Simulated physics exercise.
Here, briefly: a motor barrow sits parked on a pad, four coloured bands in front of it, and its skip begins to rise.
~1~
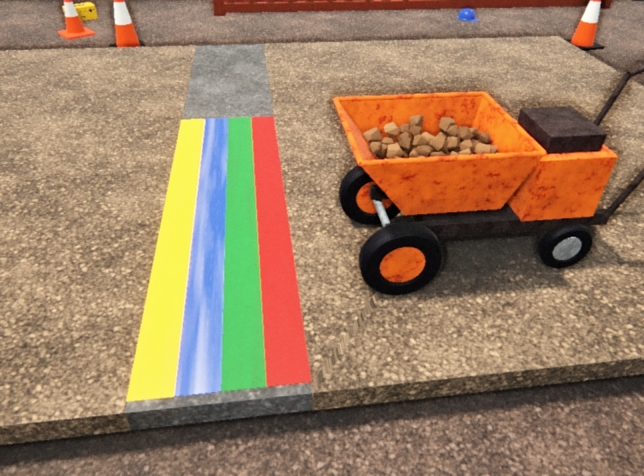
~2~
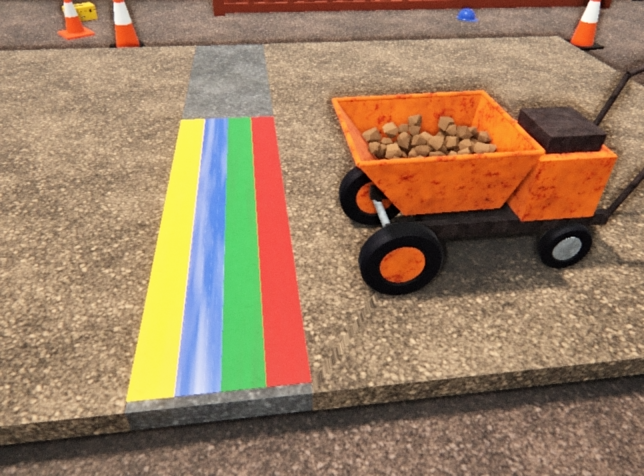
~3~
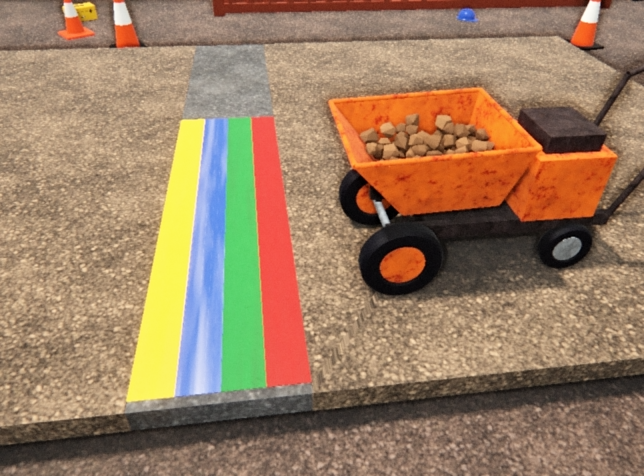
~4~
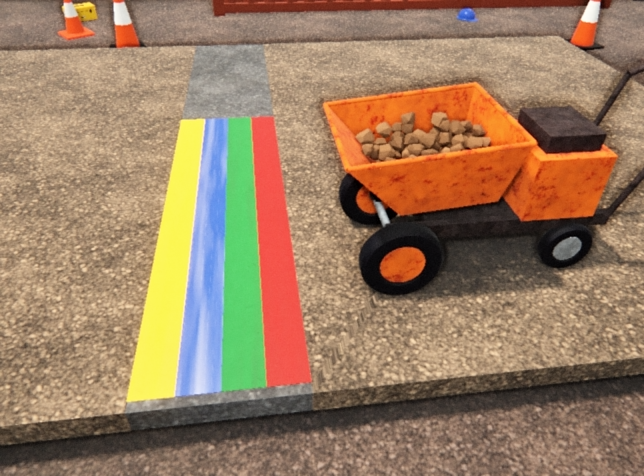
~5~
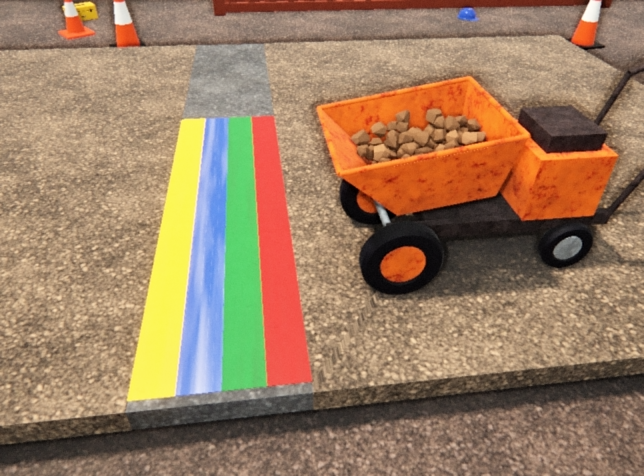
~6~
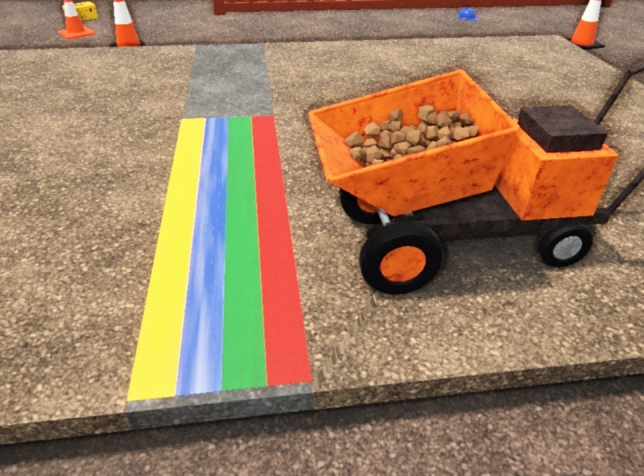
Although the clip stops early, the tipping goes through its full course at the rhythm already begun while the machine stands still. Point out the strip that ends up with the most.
The green one ends up with the most.
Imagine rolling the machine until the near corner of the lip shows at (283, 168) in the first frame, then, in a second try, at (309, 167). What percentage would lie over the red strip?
Roughly 0 and 0 %.
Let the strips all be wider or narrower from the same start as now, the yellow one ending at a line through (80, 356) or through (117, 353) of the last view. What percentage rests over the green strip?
Roughly 40 % and 30 %.
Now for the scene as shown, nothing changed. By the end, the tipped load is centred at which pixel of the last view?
About pixel (233, 261).
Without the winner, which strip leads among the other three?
Rank two: The blue one.
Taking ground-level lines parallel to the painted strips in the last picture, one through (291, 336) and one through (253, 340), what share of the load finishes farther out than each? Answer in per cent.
Roughly 70 and 50 %.
Just after the last frame, skip tipped steeply; every one in the skip.
A moment on, skip tipped right over; almost all in the skip; just a few over the red strip; about a tenth over the green strip.
Further on, skip tipped right over; roughly a third in the skip; about a tenth over the red strip; roughly a third over the green strip; roughly a quarter over the blue strip; just a few over the yellow strip; just a few off the paint.
When it is over, skip tipped right over; roughly a third in the skip; about a tenth over the red strip; roughly a third over the green strip; roughly a quarter over the blue strip; about a tenth over the yellow strip; just a few off the paint.
